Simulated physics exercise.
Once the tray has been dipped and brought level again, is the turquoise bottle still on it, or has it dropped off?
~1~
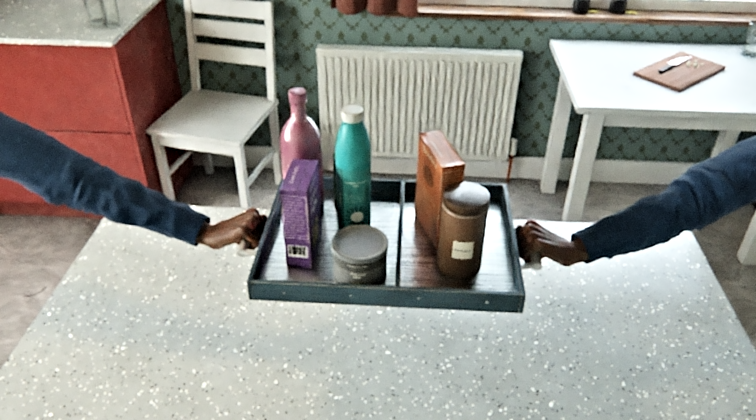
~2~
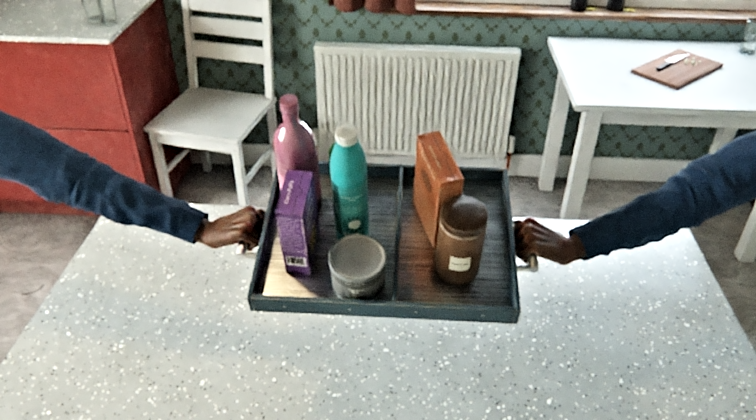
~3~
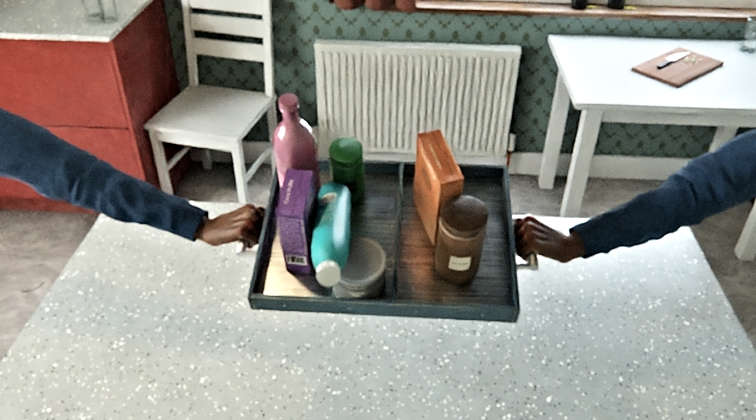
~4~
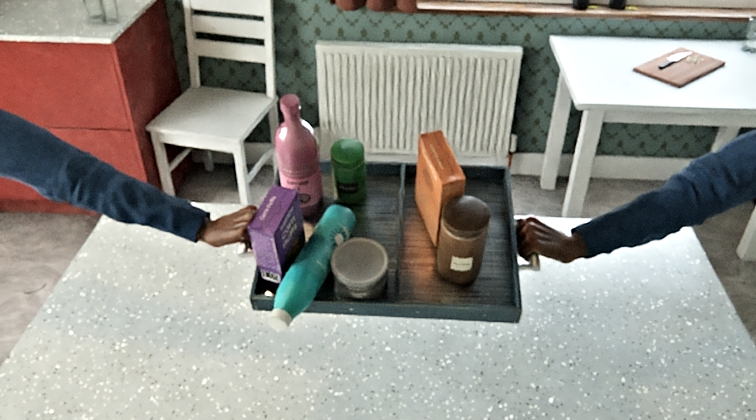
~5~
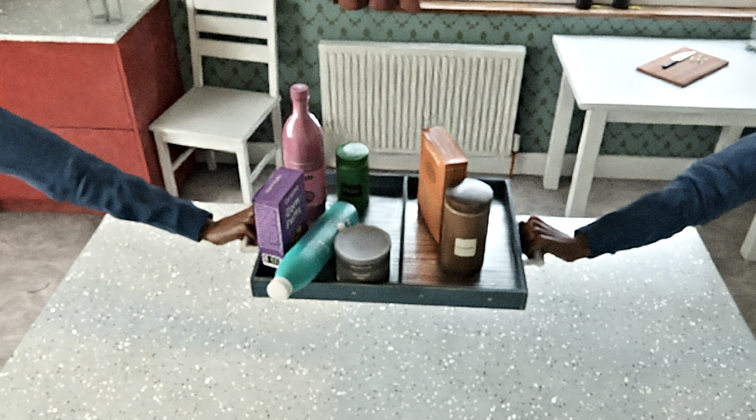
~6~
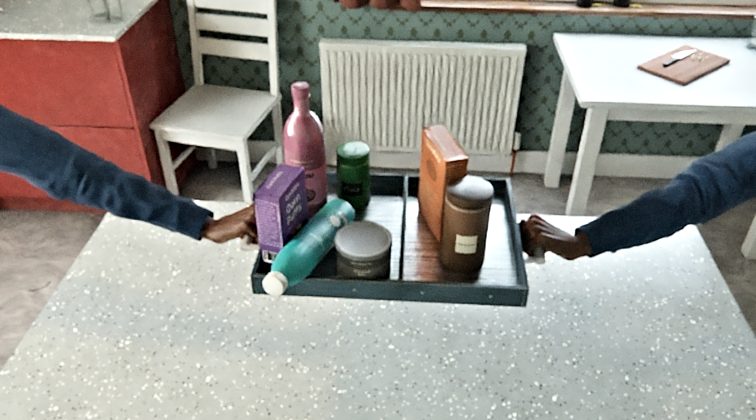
It is still on the tray, lying on its side next to the grey tub with its cap at the near rim.
